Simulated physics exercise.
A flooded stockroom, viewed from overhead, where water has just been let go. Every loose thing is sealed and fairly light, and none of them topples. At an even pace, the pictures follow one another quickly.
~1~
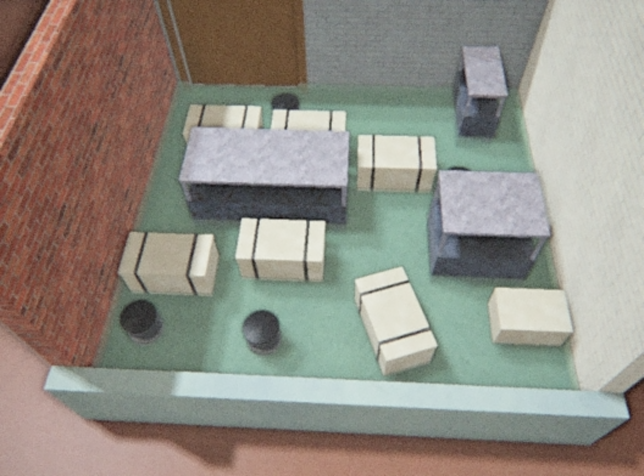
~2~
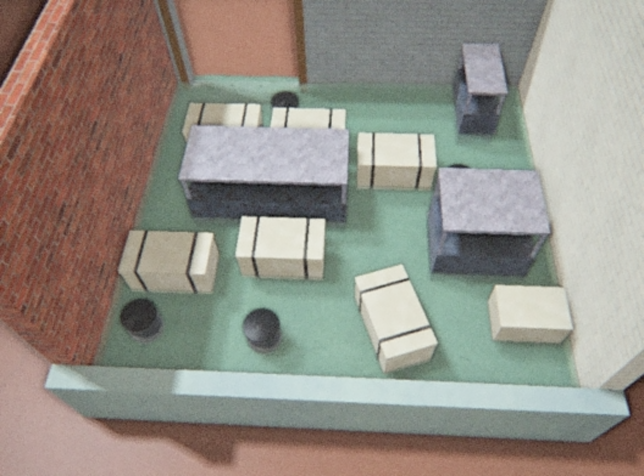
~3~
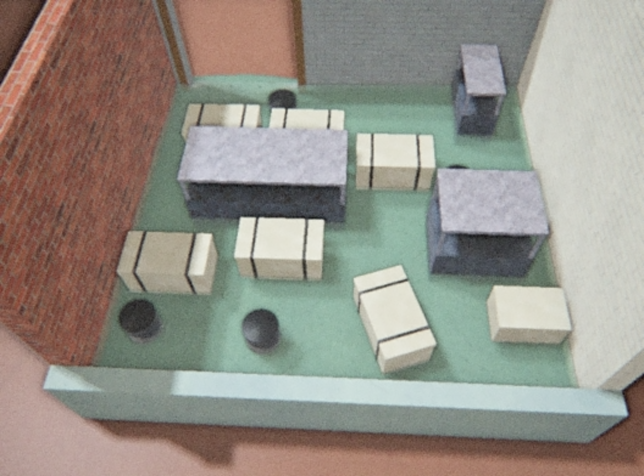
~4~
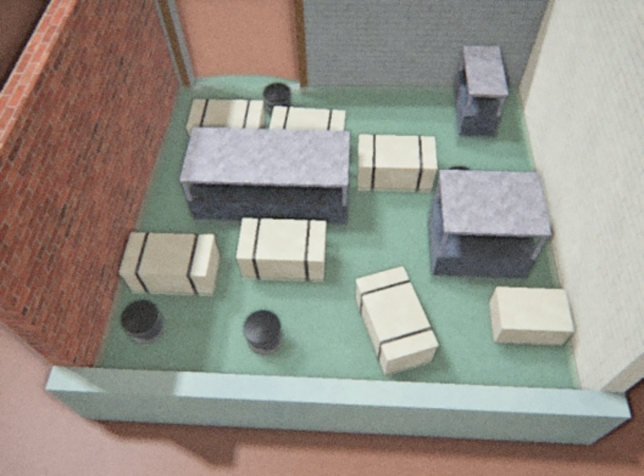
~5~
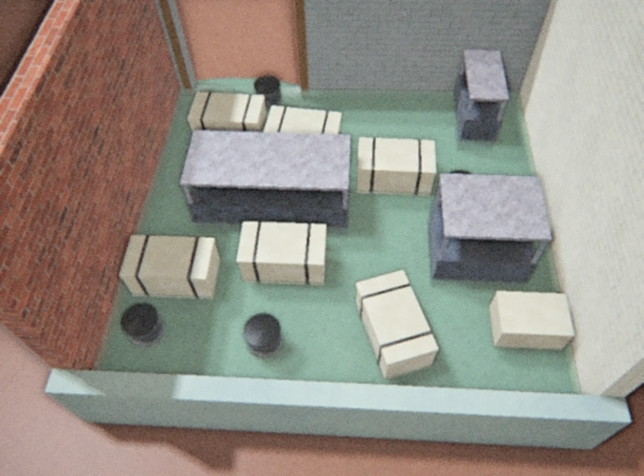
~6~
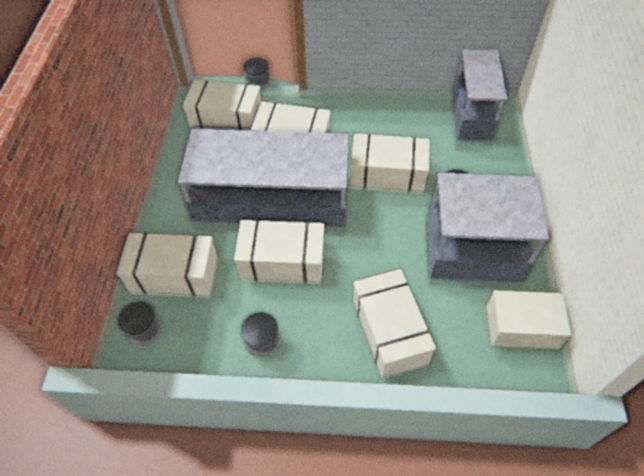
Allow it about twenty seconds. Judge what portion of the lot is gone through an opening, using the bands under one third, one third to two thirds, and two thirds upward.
It is going to be in the central band.
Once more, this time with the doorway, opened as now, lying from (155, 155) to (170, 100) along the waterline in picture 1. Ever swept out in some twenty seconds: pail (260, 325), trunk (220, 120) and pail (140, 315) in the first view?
Outcome by item: Retained / exited / retained.
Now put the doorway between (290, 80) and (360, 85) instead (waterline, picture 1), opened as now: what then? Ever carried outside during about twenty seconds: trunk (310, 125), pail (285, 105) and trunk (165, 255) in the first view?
In the order given: Escapes, escapes, remains.
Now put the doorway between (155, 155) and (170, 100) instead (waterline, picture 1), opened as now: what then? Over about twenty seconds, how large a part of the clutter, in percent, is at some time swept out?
Something like 50 percent.
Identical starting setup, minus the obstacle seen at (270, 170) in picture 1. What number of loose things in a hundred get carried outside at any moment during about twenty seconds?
My figure is 60 per cent.
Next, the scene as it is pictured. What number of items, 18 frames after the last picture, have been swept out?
I reckon 3.
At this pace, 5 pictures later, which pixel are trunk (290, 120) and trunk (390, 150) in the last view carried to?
My guess is around (240, 96) and around (349, 120).
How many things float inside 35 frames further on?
Count: 6.
A moment on, 2 of 11 are out; 9 afloat.
Next, 3 of 11 are out; 8 afloat.
Later, 5 of 11 are out; 6 afloat.
In the end, 5 of 11 are out; 5 afloat.
